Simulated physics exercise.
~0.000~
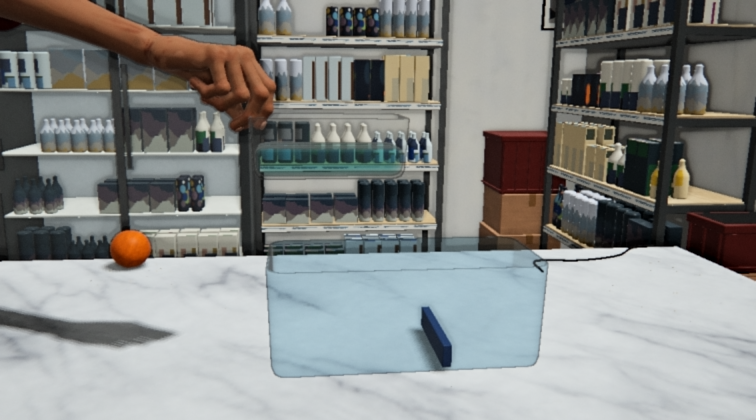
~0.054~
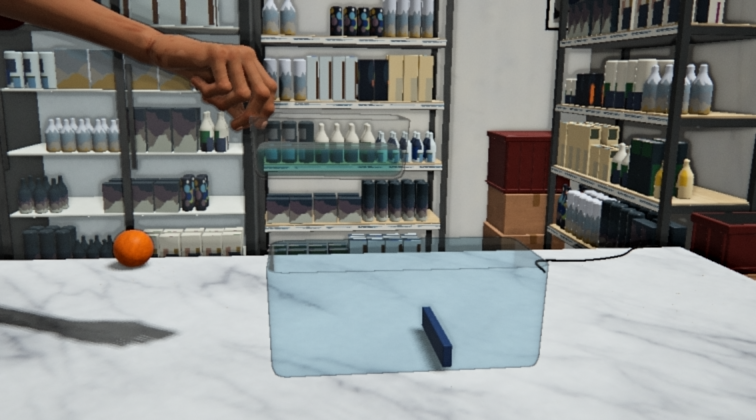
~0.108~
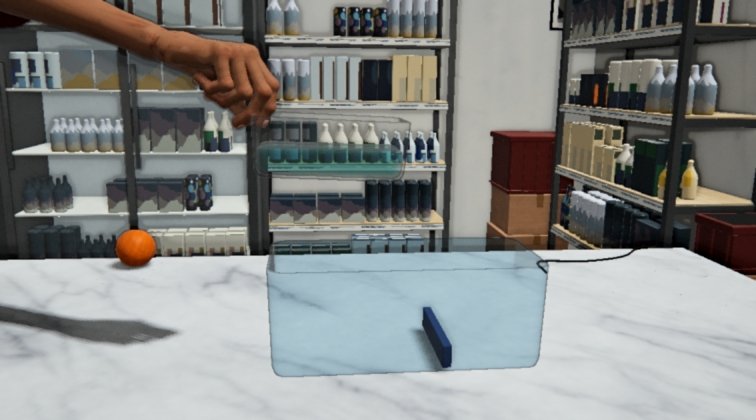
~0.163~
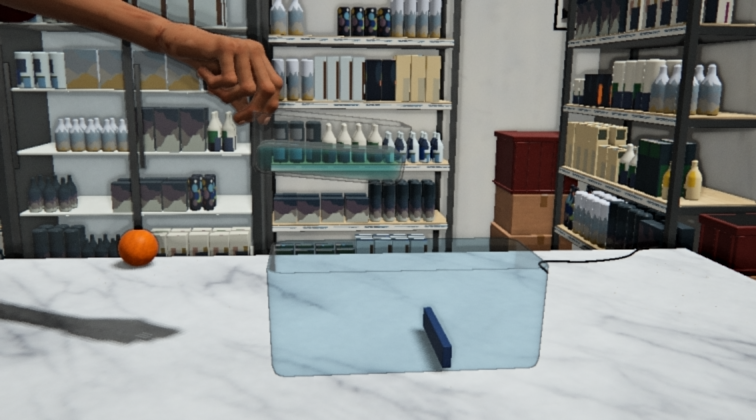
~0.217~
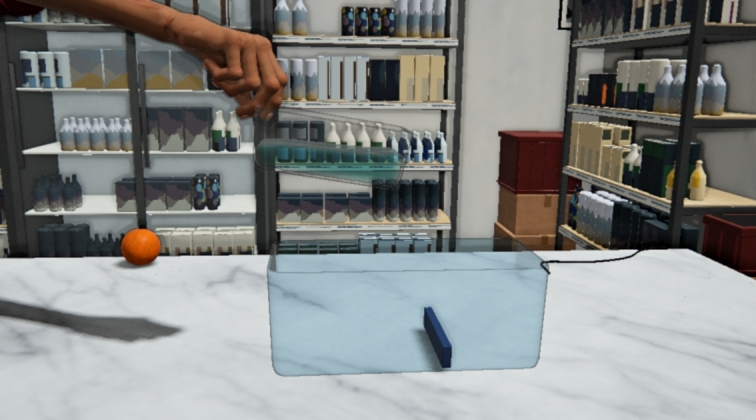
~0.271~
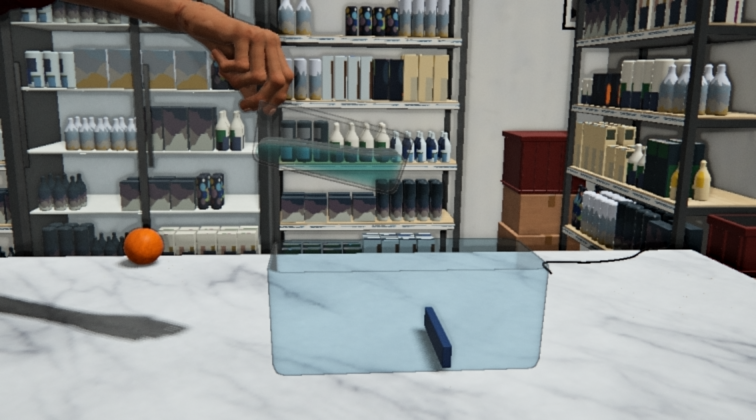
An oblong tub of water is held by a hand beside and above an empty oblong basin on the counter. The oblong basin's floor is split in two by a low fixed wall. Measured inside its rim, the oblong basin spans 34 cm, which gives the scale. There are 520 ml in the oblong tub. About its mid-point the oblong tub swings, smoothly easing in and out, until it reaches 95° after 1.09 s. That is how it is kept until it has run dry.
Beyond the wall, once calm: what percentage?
45 out of 100.
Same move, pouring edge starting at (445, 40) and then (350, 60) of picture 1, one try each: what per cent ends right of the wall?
About 75 %, then about 10 %.
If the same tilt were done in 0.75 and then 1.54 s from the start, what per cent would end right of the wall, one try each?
Respectively 40 and 45 %.
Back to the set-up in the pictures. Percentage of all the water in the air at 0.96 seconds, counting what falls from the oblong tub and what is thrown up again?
Close to 10 in every hundred parts.
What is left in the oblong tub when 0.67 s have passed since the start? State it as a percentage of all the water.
Still held: Roughly 48 % of the total.
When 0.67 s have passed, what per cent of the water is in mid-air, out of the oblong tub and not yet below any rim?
About 38 per cent.
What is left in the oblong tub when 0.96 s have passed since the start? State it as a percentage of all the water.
Around 14 percent of it.
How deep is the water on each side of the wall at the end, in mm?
Roughly 10 mm on the left side and 14 mm on the right side.
Then, 0.67 s in, the tilt is 64° and 47 per cent is still to pour, 5 is left of the wall and 10 right of it.
Then, 0.96 s in, the tilt is 92° and 14 per cent is still to pour, 30 is left of the wall and 44 right of it.
Then, 1.26 s in, the tilt is 95° and 3 per cent is still to pour, 51 is left of the wall and 44 right of it.
Then, 1.59 s in, the tilt is 95° and 0 per cent is still to pour, 55 is left of the wall and 45 right of it.
Finally, 55 per cent lies left of the wall, 45 right of it and 0 outside.
